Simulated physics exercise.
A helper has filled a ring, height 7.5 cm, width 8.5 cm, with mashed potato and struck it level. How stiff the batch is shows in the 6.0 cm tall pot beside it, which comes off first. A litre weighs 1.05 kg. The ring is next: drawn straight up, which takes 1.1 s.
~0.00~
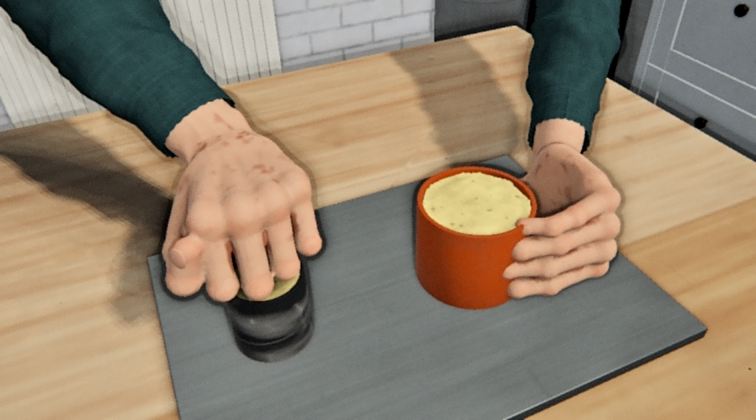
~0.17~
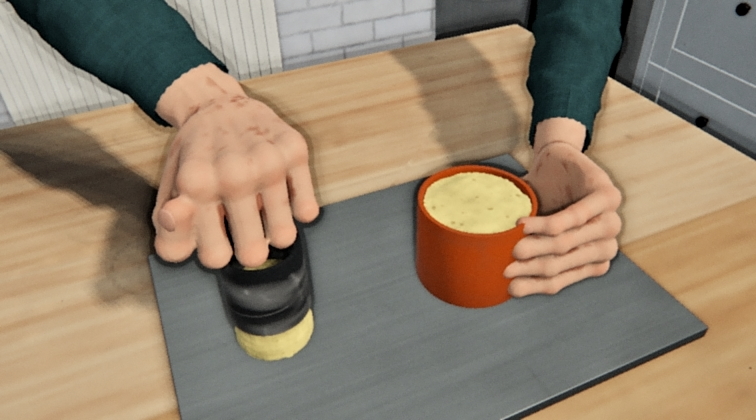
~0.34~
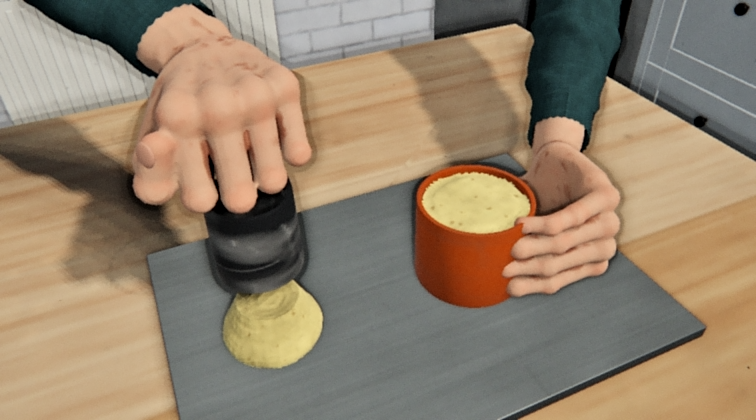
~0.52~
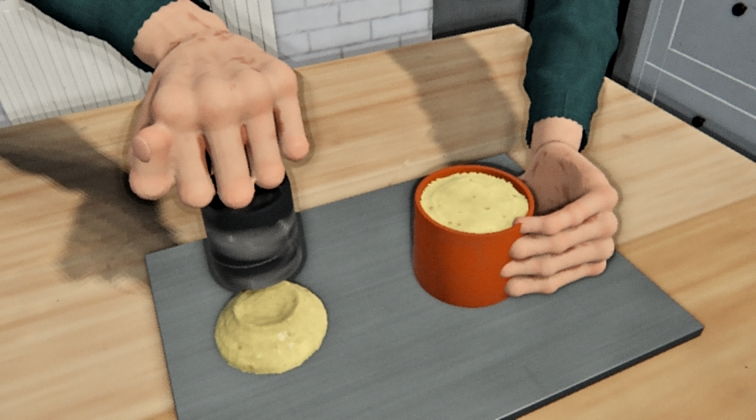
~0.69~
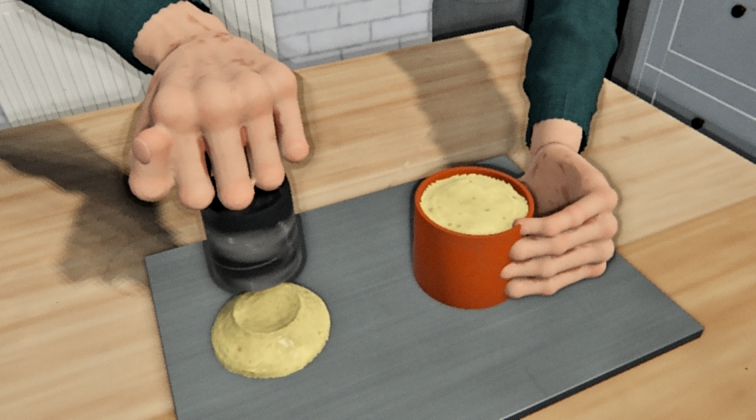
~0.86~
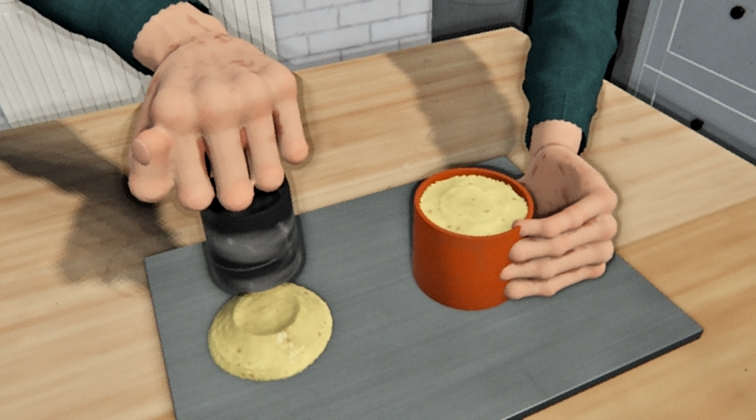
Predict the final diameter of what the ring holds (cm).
It comes to near 16.8 cm.
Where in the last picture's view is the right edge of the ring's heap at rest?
Around (566, 287).
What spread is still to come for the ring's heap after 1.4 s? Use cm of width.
Near 4.0 centimetres.
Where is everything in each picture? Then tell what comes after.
The first frame shows middle of the pot's mouth at (264, 277), still down; middle of the ring's top at (476, 202), not yet moved.
The second frame shows middle of the pot's mouth at (259, 247), raised 2.8 cm; middle of the ring's top at (477, 201), not yet moved.
The third frame shows middle of the pot's mouth at (248, 196), raised 7.1 cm; the heap from the pot 3.8 cm high and 7.9 cm wide, top at (268, 299); middle of the ring's top at (475, 201), not yet moved.
The fourth frame shows middle of the pot's mouth at (245, 192), raised 7.5 cm; the heap from the pot 3.2 cm high and 8.8 cm wide, top at (268, 305); middle of the ring's top at (474, 201), not yet moved.
The fifth frame shows middle of the pot's mouth at (245, 193), raised 7.5 cm; the heap from the pot 2.9 cm high and 9.3 cm wide, top at (268, 310); middle of the ring's top at (474, 202), not yet moved.
The sixth frame shows middle of the pot's mouth at (244, 194), raised 7.5 cm; the heap from the pot 2.7 cm high and 9.6 cm wide, top at (268, 313); middle of the ring's top at (473, 203), not yet moved.
By 1.1 s, the ring is up 1.4 cm; the mashed potato has come down 0.2 cm to 7.3 cm and is 9.1 cm wide.
By 1.4 s, the ring is up 4.6 cm; the mashed potato has come down 2.5 cm to 5.0 cm and is 13 cm wide.
By 1.7 s, the ring is up 7.8 cm; the mashed potato has come down 3.8 cm to 3.7 cm and is 15 cm wide.
By 2.0 s, the ring is clear; the mashed potato has come down 4.3 cm to 3.2 cm and is 16 cm wide.
By 3.9 s, at rest, the ring is clear; the mashed potato has come down 4.5 cm to 3.0 cm and is 17 cm wide.
